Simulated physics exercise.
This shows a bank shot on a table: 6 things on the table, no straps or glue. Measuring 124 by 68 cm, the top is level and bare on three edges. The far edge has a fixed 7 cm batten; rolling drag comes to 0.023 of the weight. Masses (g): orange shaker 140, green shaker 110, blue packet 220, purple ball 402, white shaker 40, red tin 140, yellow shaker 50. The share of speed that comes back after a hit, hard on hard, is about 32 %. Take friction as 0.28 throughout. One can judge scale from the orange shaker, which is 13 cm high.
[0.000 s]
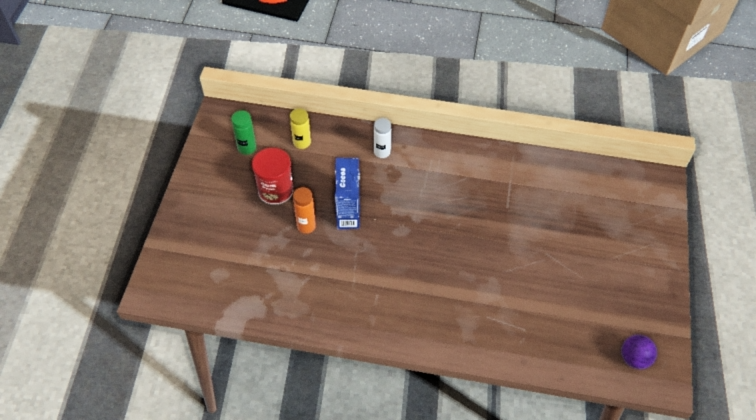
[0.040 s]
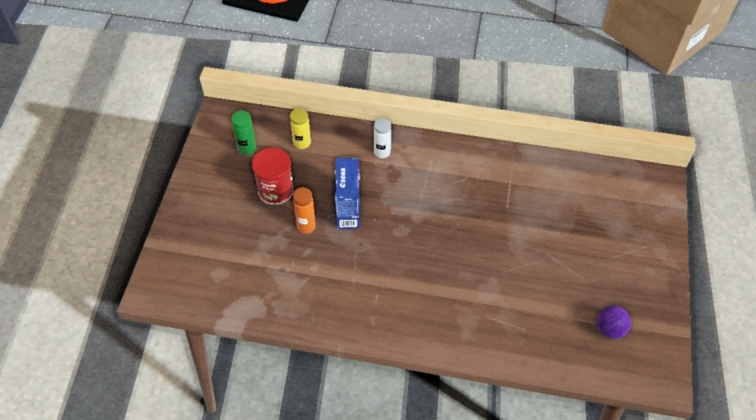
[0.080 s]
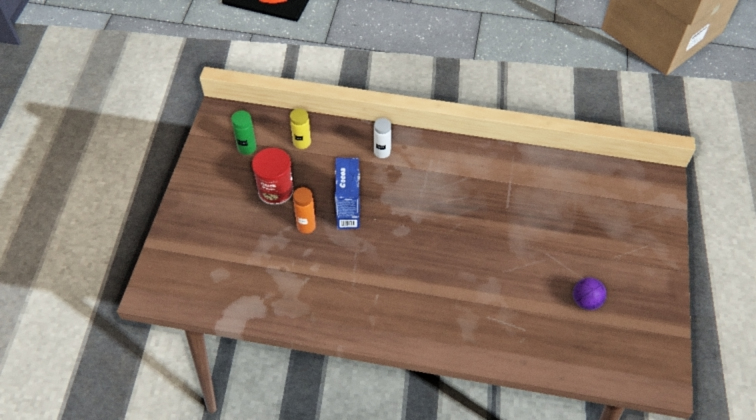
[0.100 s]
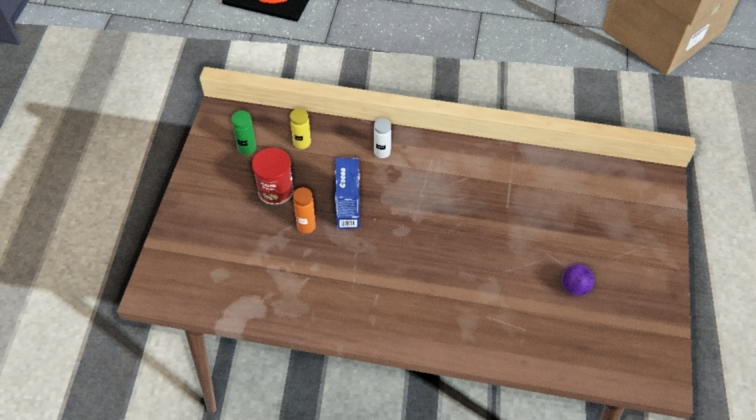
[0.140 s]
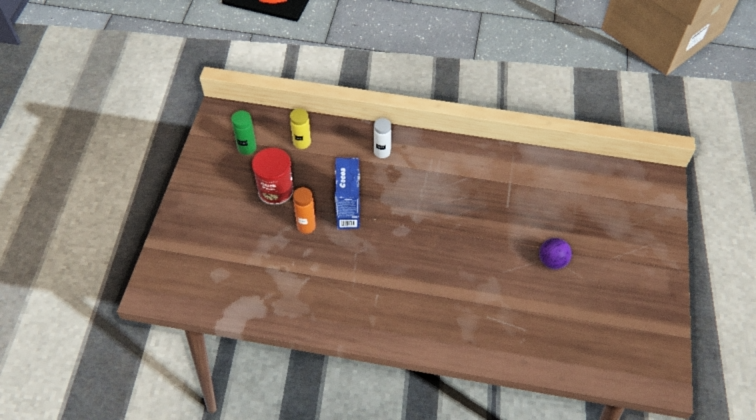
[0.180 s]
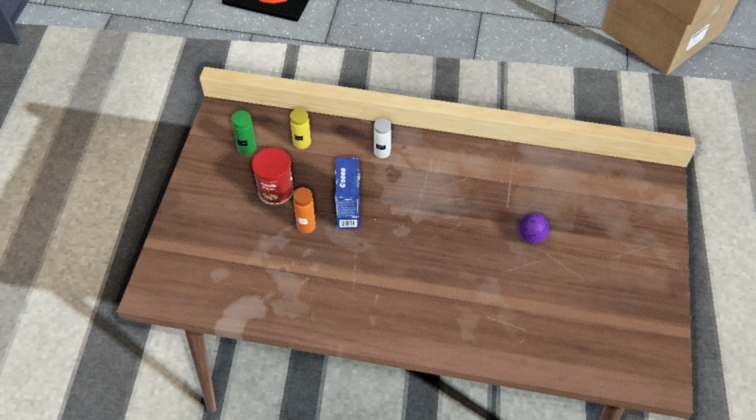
A brown wooden table with a pale raised strip along its far edge stands on a striped rug, seen from above at an angle by a still camera. Green, yellow and white shakers stand near the strip on the left and centre, with a red tin, an orange shaker and a blue packet in front of them. A purple ball starts near the right front corner and rolls steadily away and leftward across the bare right side, while everything else stays still.
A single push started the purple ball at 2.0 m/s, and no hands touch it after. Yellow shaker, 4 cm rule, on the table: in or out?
Out.
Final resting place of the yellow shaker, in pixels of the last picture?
In the end it sits at around (251, 113).
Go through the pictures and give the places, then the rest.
The first frame shows purple ball (639, 352); yellow shaker (300, 129).
The second frame shows purple ball (614, 322); blue packet (348, 194).
The third frame shows purple ball (589, 294); red tin (274, 177).
The fourth frame shows purple ball (578, 280); green shaker (244, 133).
The fifth frame shows purple ball (555, 254); white shaker (382, 138).
The sixth frame shows purple ball (534, 228); yellow shaker (300, 129).
By 0.58 s, purple ball near (358, 144); white shaker tilted 38°.
By 0.98 s, purple ball near (239, 150); yellow shaker on its side near (253, 112); white shaker on its side; green shaker tilted 27°.
By 1.48 s, purple ball near (149, 191); green shaker and white shaker now off the table; yellow shaker on its side near (251, 113).
By 1.78 s, purple ball near (146, 308); yellow shaker on its side near (251, 113).
When it is over (2.0 s), off the table, green shaker and white shaker; lying over on the table, yellow shaker; the other 3 within 4 cm of the start. End places, in pixels of the last picture, yellow shaker near (251, 113).
